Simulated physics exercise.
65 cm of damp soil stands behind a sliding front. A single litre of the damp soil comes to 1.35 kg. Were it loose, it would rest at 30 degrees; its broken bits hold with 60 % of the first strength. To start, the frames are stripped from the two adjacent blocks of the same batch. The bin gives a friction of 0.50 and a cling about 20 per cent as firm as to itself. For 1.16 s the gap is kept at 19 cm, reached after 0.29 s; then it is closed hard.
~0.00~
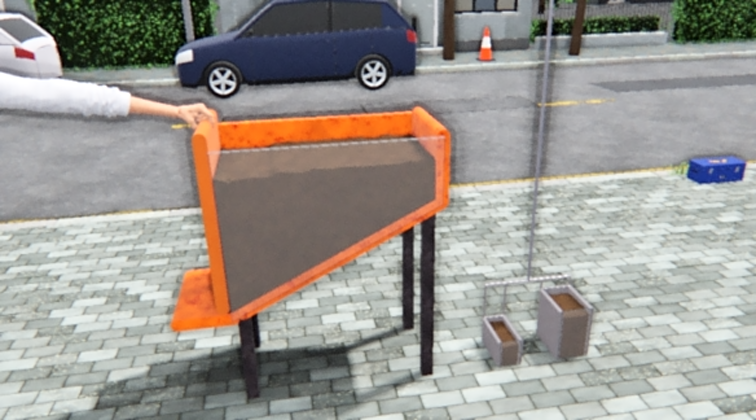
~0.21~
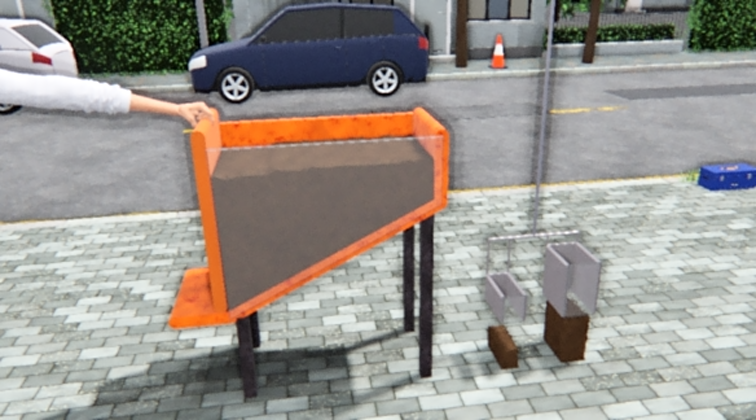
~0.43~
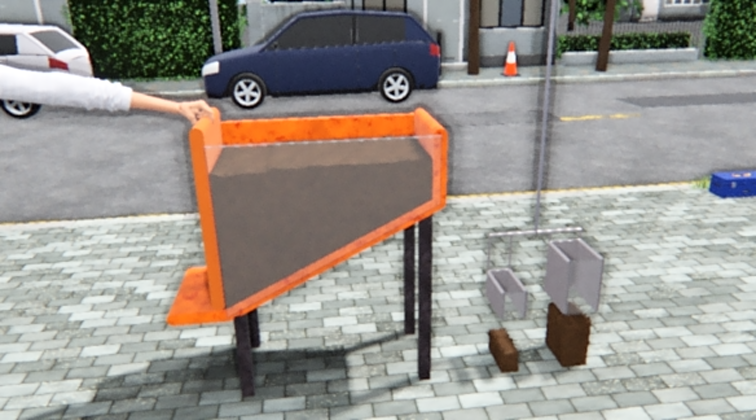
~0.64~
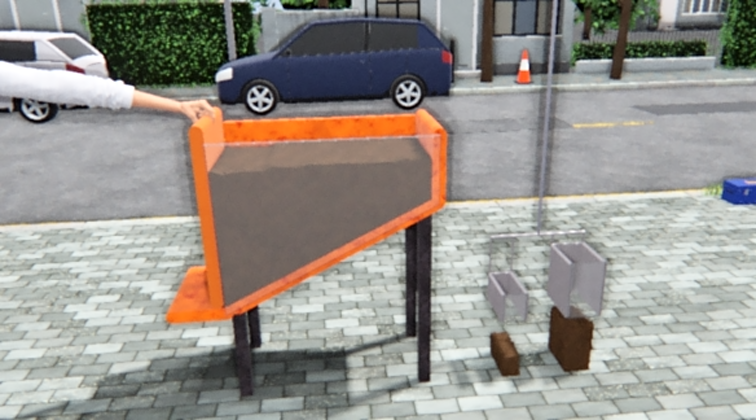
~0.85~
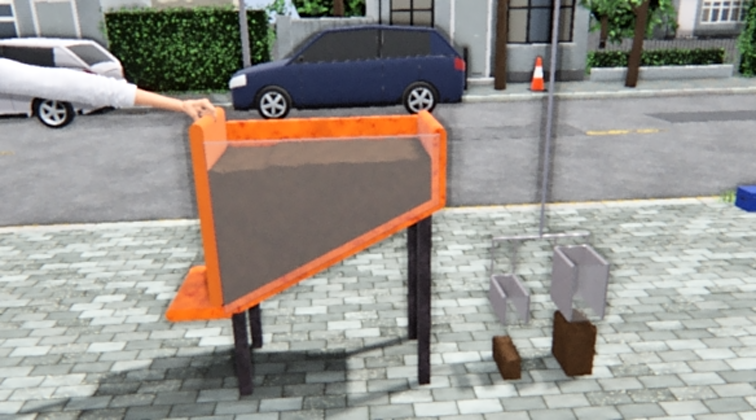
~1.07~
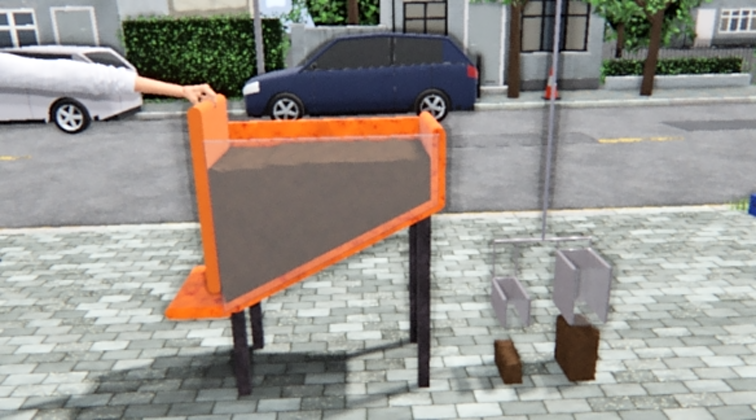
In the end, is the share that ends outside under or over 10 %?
My guess: Lower than 10 per cent.
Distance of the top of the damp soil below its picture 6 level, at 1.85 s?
Some 0 cm.
After 1.43 s, the hatch is 19 cm open and 0 % is out.
After 1.85 s, the hatch is 19 cm open and 0 % is out.
After 2.28 s, the hatch is 19 cm open and 0 % is out.
After 2.71 s, the hatch is 4.7 cm open and 0 % is out.
After 3.10 s, the hatch is shut and 0 % is out.
